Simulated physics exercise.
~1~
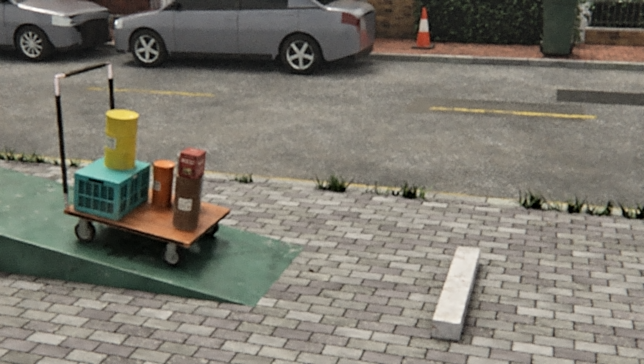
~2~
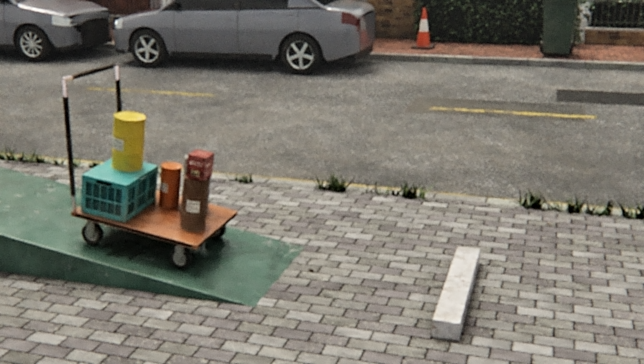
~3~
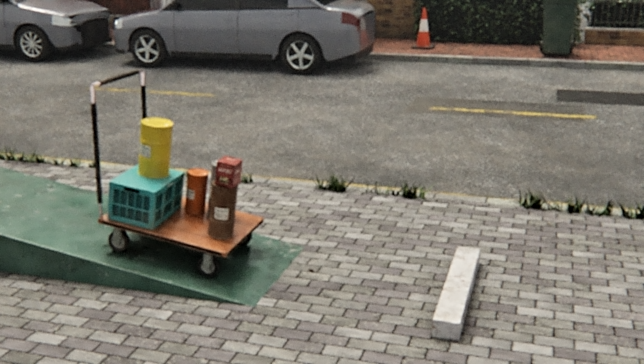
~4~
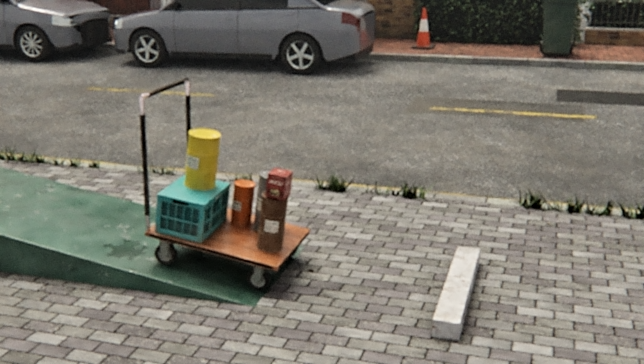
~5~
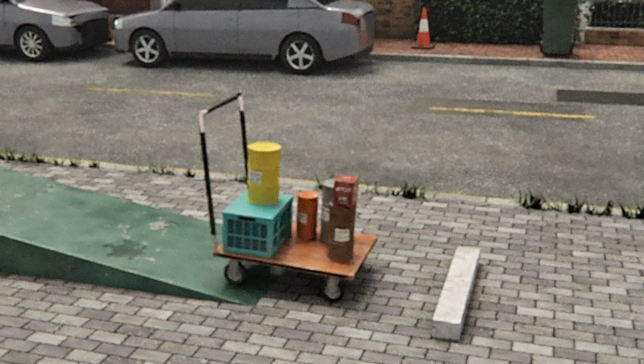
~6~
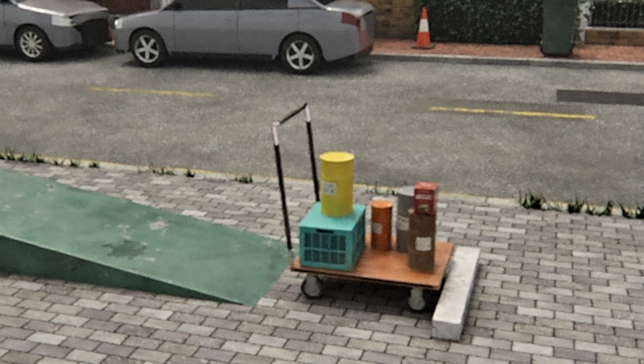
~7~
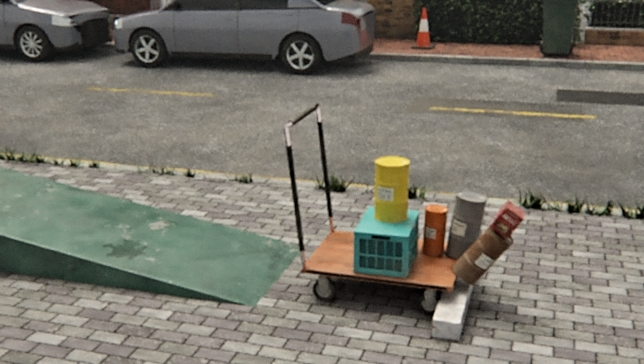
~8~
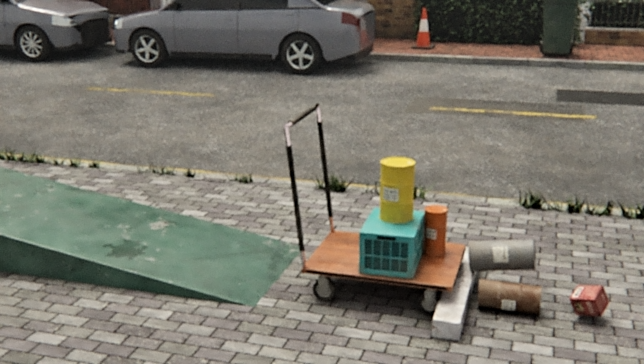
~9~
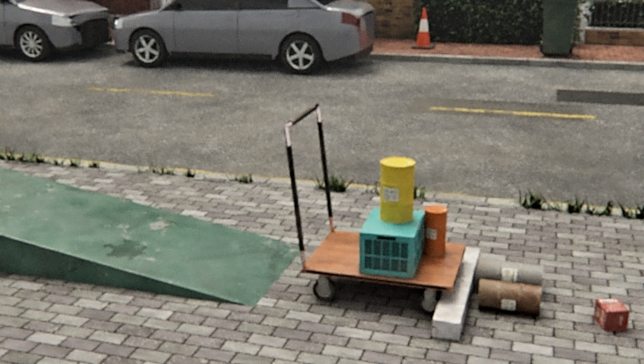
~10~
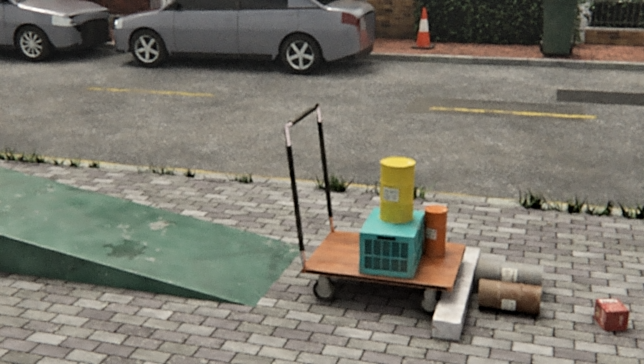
A flat wooden trolley with a tall black-and-white handle stands on a green ramp beside a street with parked cars, seen from a fixed, slightly raised view. It carries a turquoise crate with a yellow canister on top, an orange canister, a grey canister, and a brown canister topped by a red box. The trolley rolls right, down the ramp and across the grey paving, until it stops at a pale kerb. The brown canister and red box tip over the front, and the grey canister follows. Those three lie beyond the kerb, while the crate, yellow canister and orange canister remain aboard.
